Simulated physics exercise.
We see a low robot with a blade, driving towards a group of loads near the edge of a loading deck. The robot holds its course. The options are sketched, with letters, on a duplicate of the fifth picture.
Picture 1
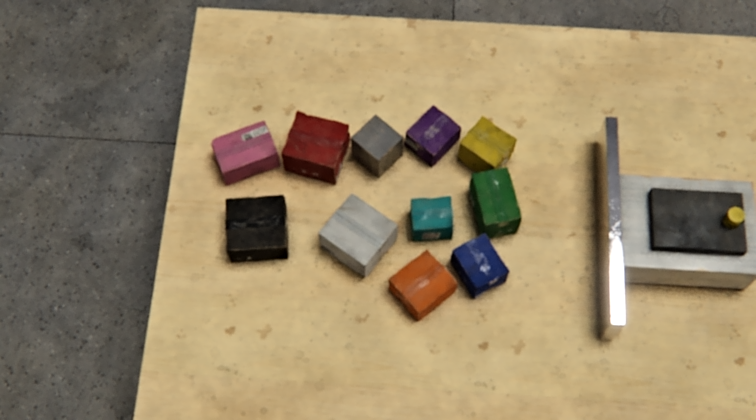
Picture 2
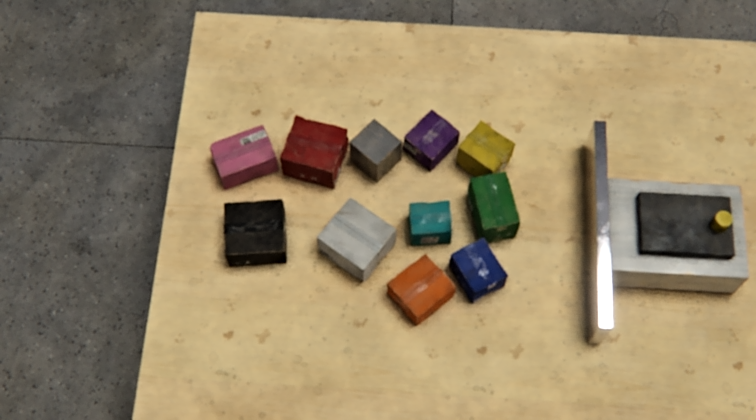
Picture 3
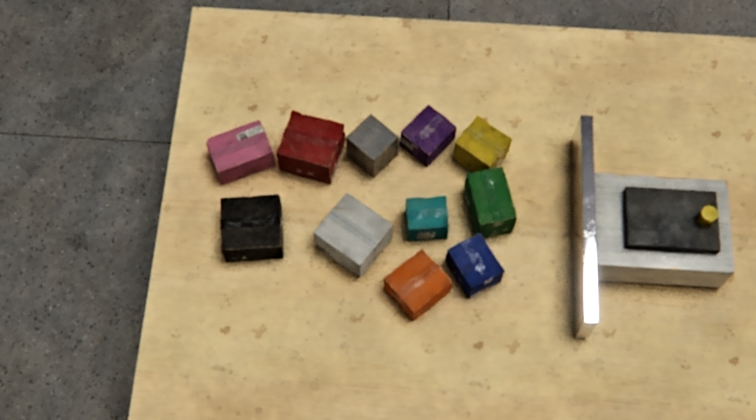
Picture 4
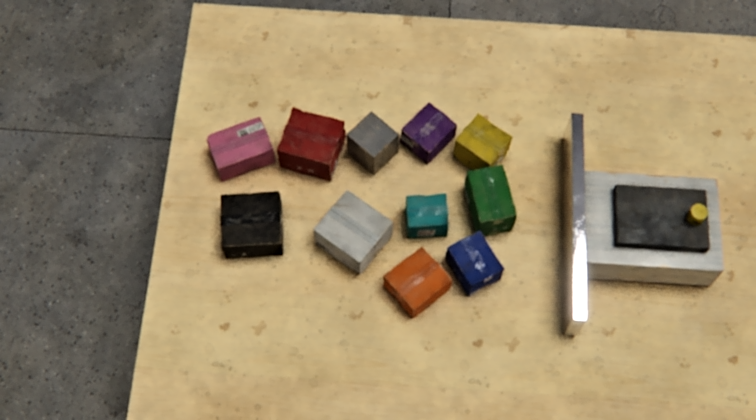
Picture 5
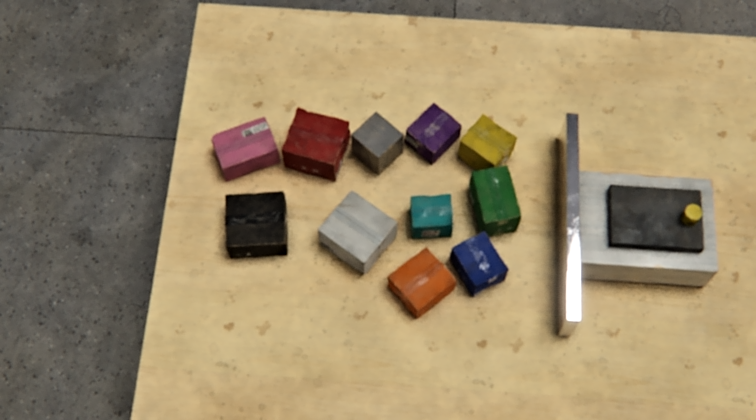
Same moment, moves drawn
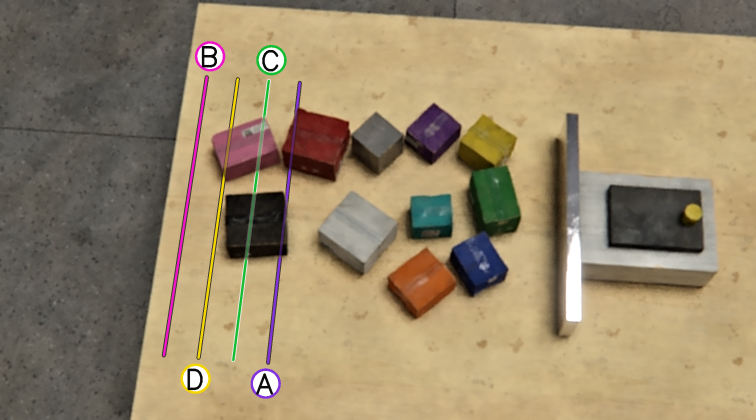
We see a low robot with an upright metal blade on a pale wooden deck, moving slowly left a short distance toward a cluster of coloured boxes, which stay in place as the view shifts slightly.
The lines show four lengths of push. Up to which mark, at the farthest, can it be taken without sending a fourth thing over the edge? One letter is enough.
It can go as far as C.
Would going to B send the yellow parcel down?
By then, yes.
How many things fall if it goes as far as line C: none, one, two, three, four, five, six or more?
In all, three.
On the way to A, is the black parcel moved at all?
Yes.
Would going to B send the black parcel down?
By then, yes.
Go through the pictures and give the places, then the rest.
In the first picture, purple box (433, 136); orange box (422, 285); green box (495, 204).
In the second picture, robot (679, 224); white box (357, 240).
In the third picture, robot (664, 219); pink box (241, 152).
In the fourth picture, robot (654, 217); yellow parcel (482, 147).
In the fifth picture, robot (649, 217); grey crate (378, 144); blue box (478, 264); purple box (433, 134).
On the marked copy, A at (285, 215); B at (187, 208); C at (252, 213); D at (219, 210).
With C. Early on, robot (531, 210); purple box (398, 115); orange box (390, 289).
Further on, robot (416, 202); pink box (178, 140); black parcel (208, 217).
At the end, robot (327, 196); red box over the edge; pink box over the edge; three fallen.
As for the rest, A is within the limit but short; B drops nine; D drops six.
